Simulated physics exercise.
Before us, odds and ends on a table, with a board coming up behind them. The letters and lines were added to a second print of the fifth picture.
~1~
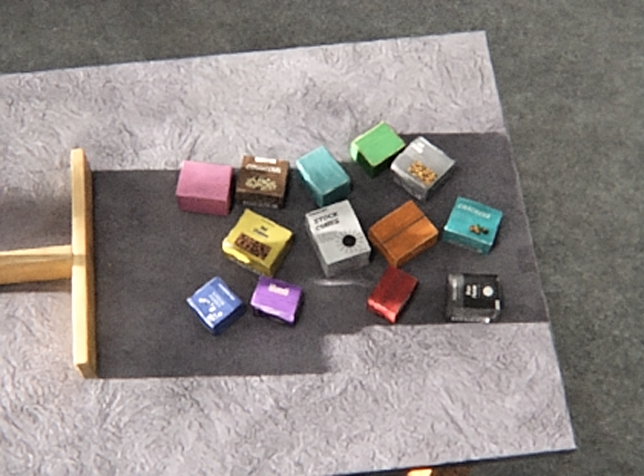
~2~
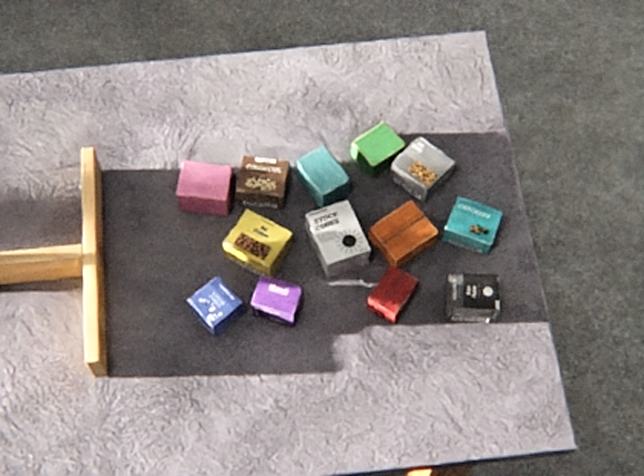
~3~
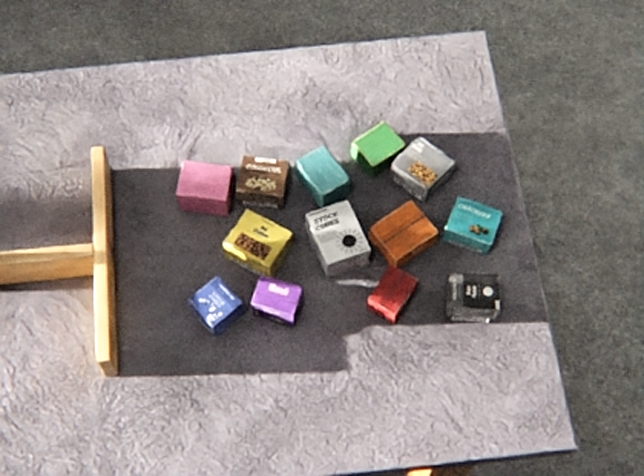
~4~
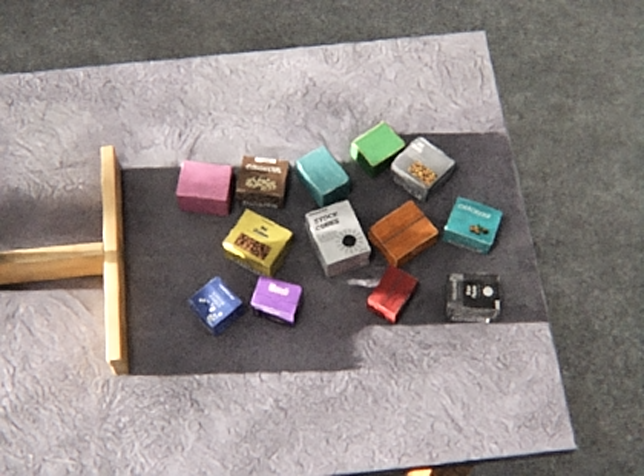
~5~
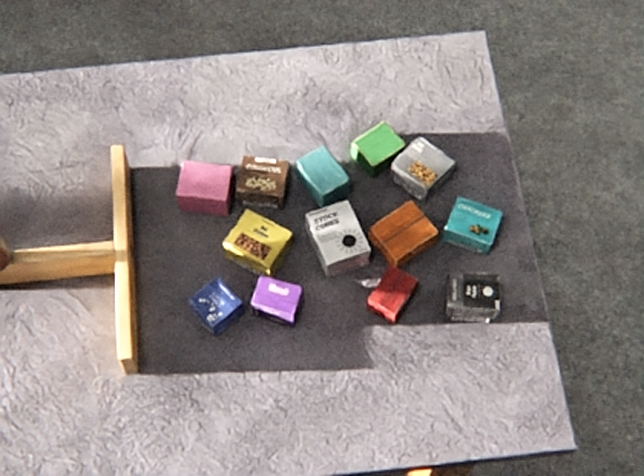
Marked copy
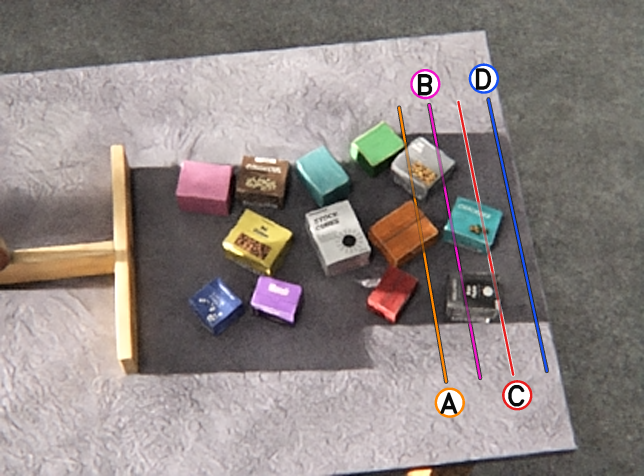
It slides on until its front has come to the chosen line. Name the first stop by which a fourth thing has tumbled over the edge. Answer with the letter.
It can halt at A.
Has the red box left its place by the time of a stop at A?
Yes.
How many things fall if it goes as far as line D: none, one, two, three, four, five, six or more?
By then, six or more.
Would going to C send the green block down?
No.
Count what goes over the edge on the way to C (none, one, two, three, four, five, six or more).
In all, six or more.
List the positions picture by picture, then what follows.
In the first frame, board (79, 251); blue packet (216, 307); turquoise block (323, 178).
In the second frame, board (89, 250); grey packet (423, 169).
In the third frame, board (101, 249); pink block (206, 188).
In the fourth frame, board (111, 248); orange box (403, 235).
In the fifth frame, board (121, 247); red box (392, 295); black packet (471, 298); green block (378, 150).
On the marked copy, A at (421, 236); B at (453, 233); C at (484, 230); D at (516, 227).
With A. Early on, board (229, 236); green block (383, 149); blue packet (264, 313).
Further on, board (336, 225); turquoise packet (519, 220); grey packet (488, 173).
At the end, board (419, 217); grey packet over the edge; black packet over the edge; five fallen.
As for the rest, B drops six, but is farther than needed; C drops nine, but is farther than needed; D drops twelve, but is farther than needed.
